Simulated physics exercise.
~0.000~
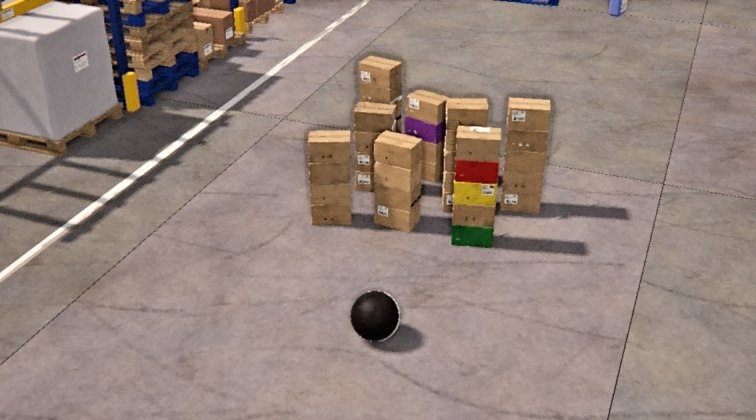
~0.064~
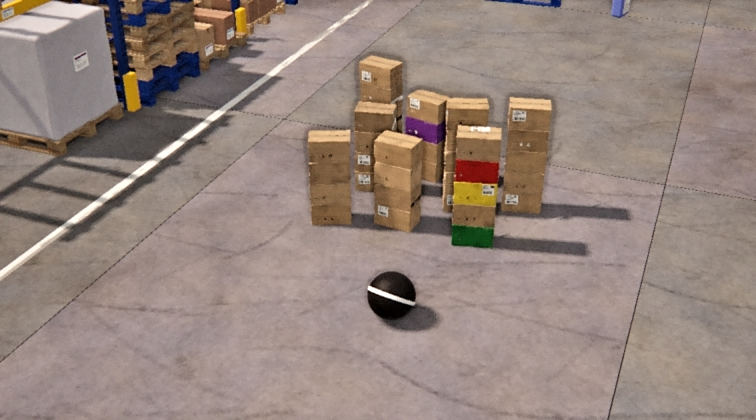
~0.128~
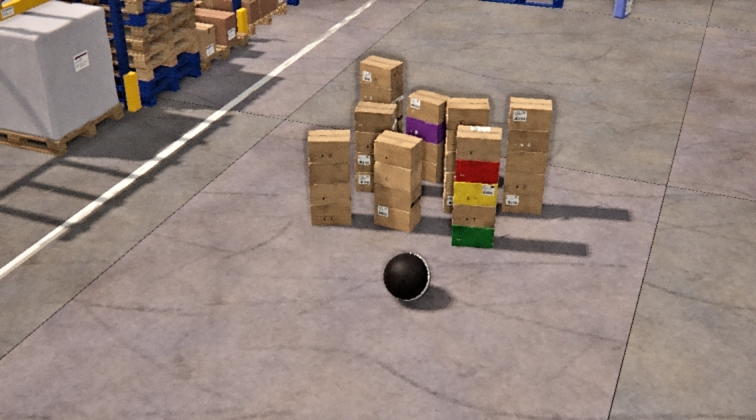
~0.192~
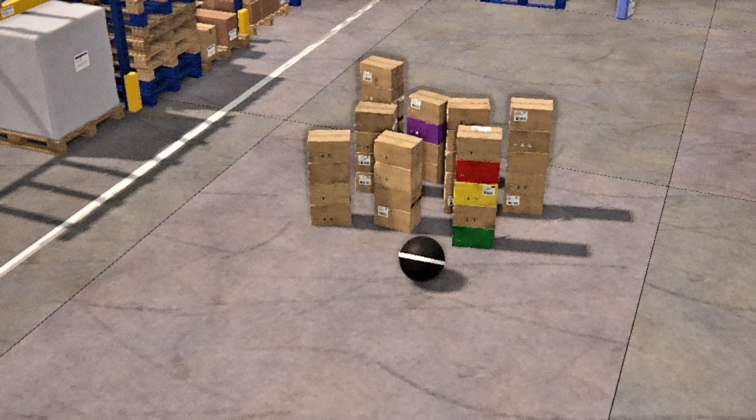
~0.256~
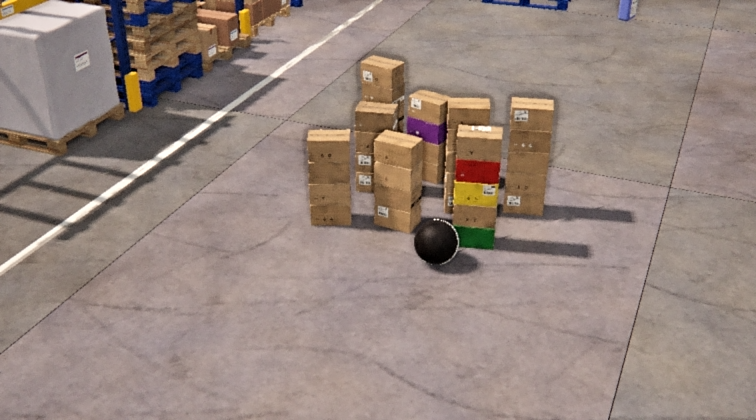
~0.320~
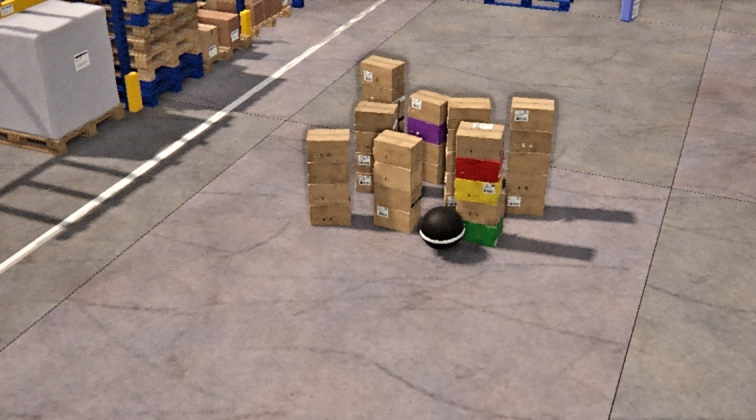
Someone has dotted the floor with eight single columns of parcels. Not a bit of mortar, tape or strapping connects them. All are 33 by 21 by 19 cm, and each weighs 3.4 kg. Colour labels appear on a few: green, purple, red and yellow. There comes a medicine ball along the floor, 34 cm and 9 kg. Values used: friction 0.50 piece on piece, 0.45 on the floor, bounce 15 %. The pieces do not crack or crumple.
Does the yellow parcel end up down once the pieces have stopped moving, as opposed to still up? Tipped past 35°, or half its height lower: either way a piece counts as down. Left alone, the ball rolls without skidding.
Yes.
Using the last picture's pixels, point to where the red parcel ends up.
In the final image its middle is around (455, 233).
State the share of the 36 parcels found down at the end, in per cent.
10 %.
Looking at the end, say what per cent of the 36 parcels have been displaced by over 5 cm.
That makes 15 percent.
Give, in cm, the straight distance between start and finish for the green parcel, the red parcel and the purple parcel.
Green 40, red 60, purple 0.
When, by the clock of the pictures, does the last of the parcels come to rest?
Near 2.0 s.
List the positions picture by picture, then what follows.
In the first frame (places mark the middle of the side facing us; the camera moves round a little), ball (375, 316) 1.12 m from contact, 4.1 m/s; yellow parcel (475, 195); green parcel (472, 237); purple parcel (420, 130); nothing disturbed.
In the second frame, ball (392, 296) 85 cm from contact, 4.1 m/s; yellow parcel (475, 195).
In the third frame, ball (407, 277) 59 cm from contact, 4.1 m/s; yellow parcel (475, 195).
In the fourth frame, ball (422, 259) 32 cm from contact, 4.1 m/s; yellow parcel (476, 195).
In the fifth frame, ball (436, 242) 58 mm from contact, 4.1 m/s; yellow parcel (476, 195).
In the sixth frame, ball (442, 228) after contact, 1.8 m/s; yellow parcel (476, 192) leaning 5°; green parcel (475, 234) shifted 8 cm; red parcel (477, 171) leaning 5°; steepest lean 6°, the parcel at (478, 148); 5 disturbed, none down.
After 0.40 s, ball still moving; none of the 36 parcels down, 5 disturbed; yellow parcel leaning 13°; red parcel leaning 16°.
After 0.58 s, ball still moving; 3 of the 36 parcels down; yellow parcel leaning 43°; red parcel leaning 43°, 6 cm lower.
After 0.76 s, ball still moving; 3 of the 36 parcels down; yellow parcel leaning 72°, 10 cm lower; red parcel on its side.
After 1.08 s, ball still moving; 3 of the 36 parcels down; yellow parcel on its side; red parcel on its side.
At rest (2.2 s), ball at rest; 3 of the 36 parcels down; yellow parcel on its side; red parcel on its side; green parcel shifted 37 cm. As the last picture would show them, middles, yellow parcel near (479, 204), red parcel near (455, 233).
